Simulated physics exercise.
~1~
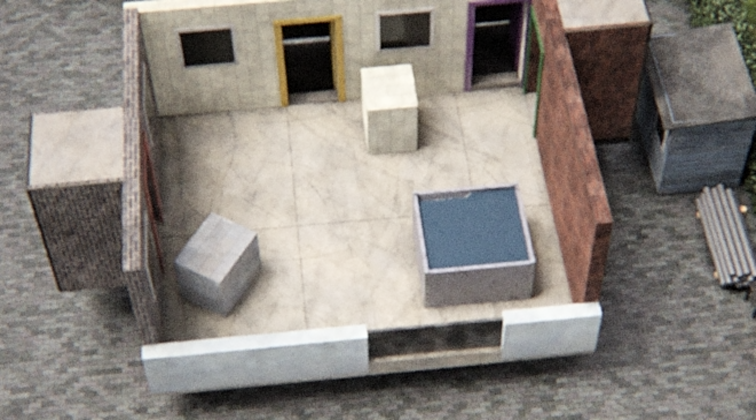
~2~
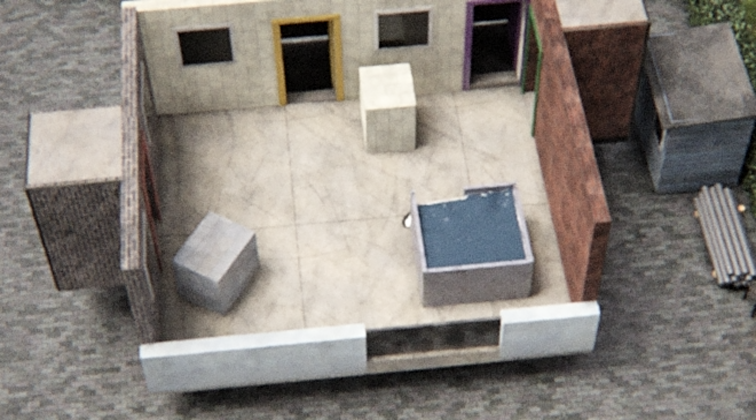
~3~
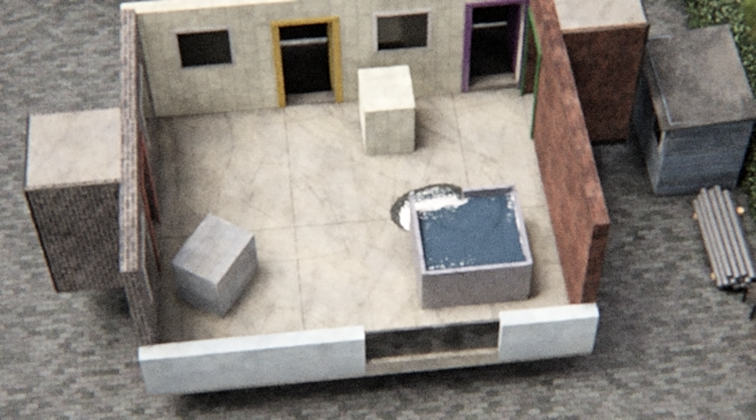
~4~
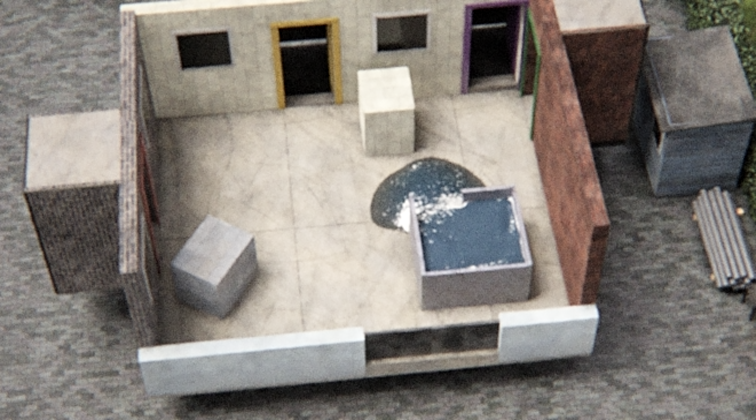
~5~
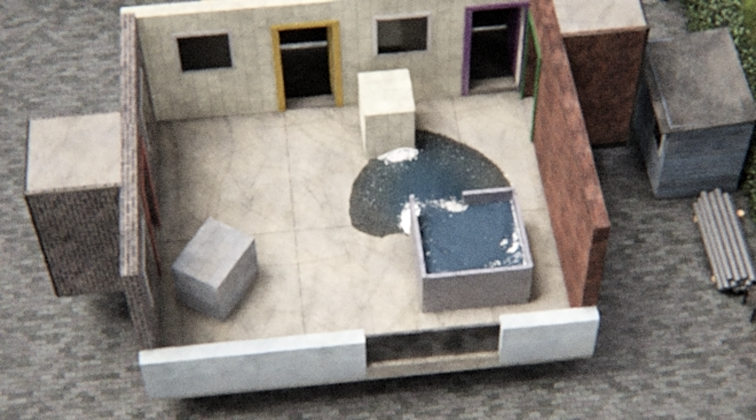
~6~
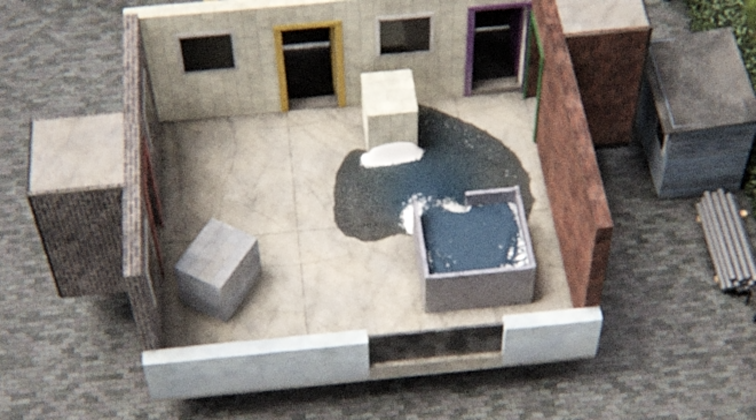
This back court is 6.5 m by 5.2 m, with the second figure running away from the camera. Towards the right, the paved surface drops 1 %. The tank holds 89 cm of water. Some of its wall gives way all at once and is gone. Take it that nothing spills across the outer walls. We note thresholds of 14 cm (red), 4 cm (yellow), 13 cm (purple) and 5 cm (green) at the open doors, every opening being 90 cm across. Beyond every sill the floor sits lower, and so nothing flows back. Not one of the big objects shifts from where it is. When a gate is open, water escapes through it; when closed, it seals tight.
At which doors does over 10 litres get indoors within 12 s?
In the end the red door will hold enough water back. The yellow door will not hold enough water back. The purple door will not hold enough water back. The green door will not hold enough water back.
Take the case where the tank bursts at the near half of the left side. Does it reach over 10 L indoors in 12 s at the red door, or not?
So, red door: Within bounds.
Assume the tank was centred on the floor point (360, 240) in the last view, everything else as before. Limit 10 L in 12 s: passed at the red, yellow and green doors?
Measured against that limit, red comes out short of it, yellow beyond it and green beyond it.
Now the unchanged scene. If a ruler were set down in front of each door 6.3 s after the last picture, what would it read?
Door by door, in cm: Red reads 9, yellow reads 6, purple reads 10, green reads 10.
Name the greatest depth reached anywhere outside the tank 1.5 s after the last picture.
About 42 cm at most.
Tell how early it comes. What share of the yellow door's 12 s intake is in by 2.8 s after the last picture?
By then it's near 35% of the total.
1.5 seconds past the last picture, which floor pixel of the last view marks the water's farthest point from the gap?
That lands around (160, 122) in the last picture.
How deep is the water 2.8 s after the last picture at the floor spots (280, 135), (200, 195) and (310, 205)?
About 6, 7 and 3 cm respectively.
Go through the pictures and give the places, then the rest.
The first picture shows the tank at (472, 230) is whole and still, 89 cm deep.
In the second picture, the front is at a hidden place, 0.5 m from the gap on the tank's far side; 0.3 m2 of floor is under water; 89 cm left at the back of the tank.
In the third picture, the front is at (443, 187), 0.9 m from the gap on the tank's far side; 0.9 m2 of floor is under water; 86 cm left at the back of the tank.
In the fourth picture, the front is at (435, 161), 1.5 m from the gap on the tank's far side; 2.1 m2 of floor is under water; 78 cm left at the back of the tank.
In the fifth picture, the front is at a hidden place, 2.2 m from the gap on the tank's far side; 4.0 m2 of floor is under water; 76 cm left at the back of the tank.
In the sixth picture, the front is at a hidden place, 2.8 m from the gap on the tank's far side; 5.6 m2 of floor is under water; 74 cm left at the back of the tank.
Then, 0.7 s after the last picture water covers 35 % of the floor and is deepest (42 cm) near (403, 164); red door not reached, yellow door 2 cm at the sill, 0 L in, purple door 20 cm at the sill, 2 L in, green door 6 cm at the sill, 1 L in.
Then, 1.5 s after the last picture water covers 50 % of the floor and is deepest (42 cm) near (524, 92); red door not reached, yellow door 6 cm at the sill, 4 L in, purple door 29 cm at the sill, 45 L in, green door 18 cm at the sill, 33 L in.
Then, 2.8 s after the last picture water covers 60 % of the floor and is deepest (26 cm) near (524, 92); red door 6 cm at the sill, 0 L in, yellow door 4 cm at the sill, 10 L in, purple door 23 cm at the sill, 120 L in, green door 14 cm at the sill, 112 L in.
Then, 6.3 s after the last picture water covers 90 % of the floor and is deepest (12 cm) near (174, 252); red door 9 cm at the sill, 0 L in, yellow door 6 cm at the sill, 15 L in, purple door 10 cm at the sill, 153 L in, green door 10 cm at the sill, 262 L in.
Then, 11.3 s after the last picture water covers 95 % of the floor and is deepest (12 cm) near (570, 298); red door 3 cm at the sill, 0 L in, yellow door 5 cm at the sill, 31 L in, purple door 8 cm at the sill, 154 L in, green door 8 cm at the sill, 321 L in.
